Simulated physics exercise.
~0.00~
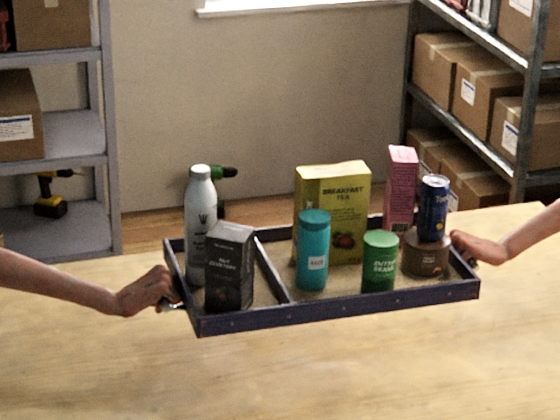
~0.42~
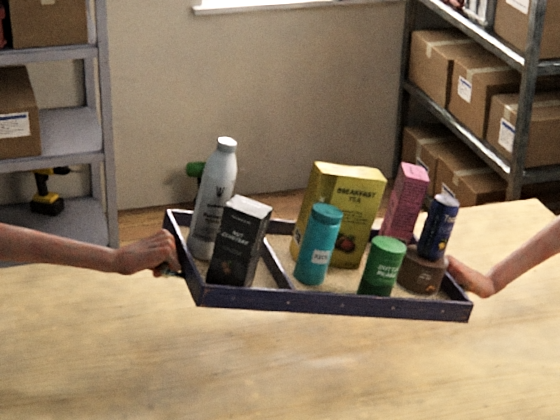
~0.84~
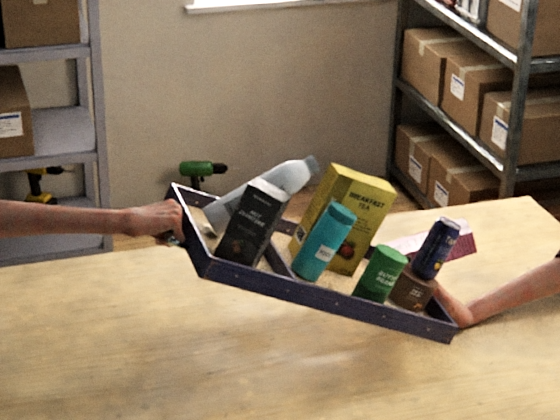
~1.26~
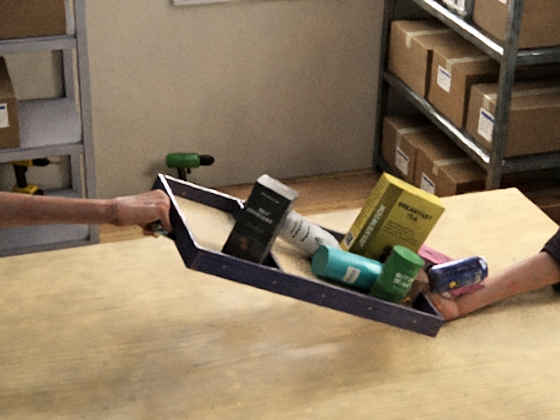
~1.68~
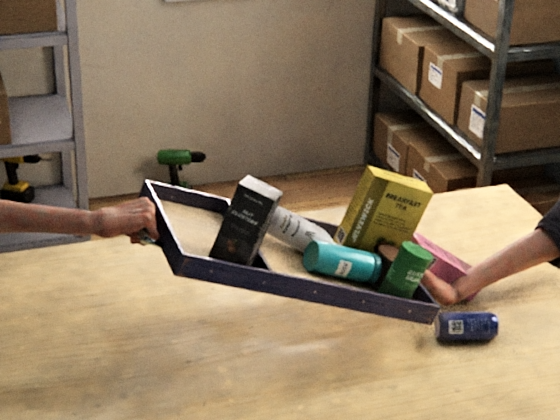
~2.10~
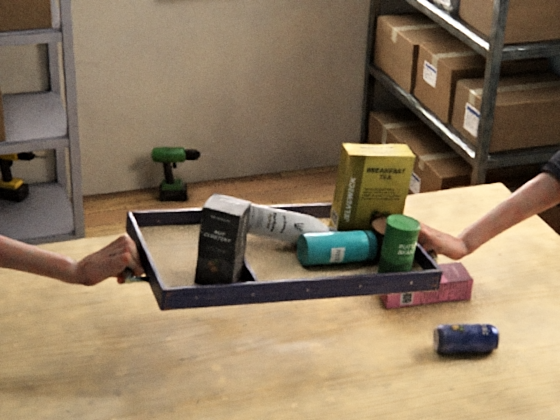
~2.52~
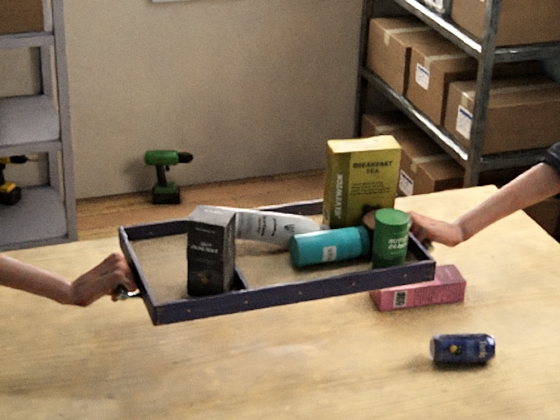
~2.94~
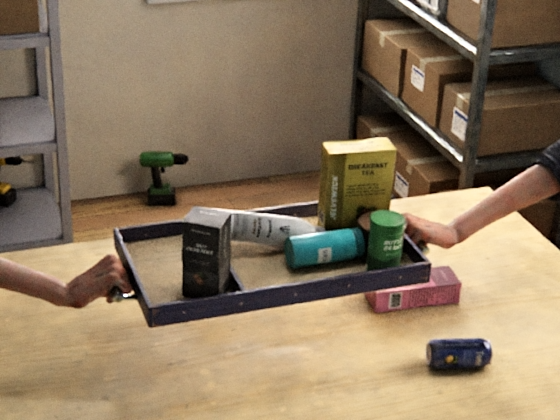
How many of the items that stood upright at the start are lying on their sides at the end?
Four of them end up on their sides, namely the white bottle, the turquoise jar, the pink carton and the blue can.
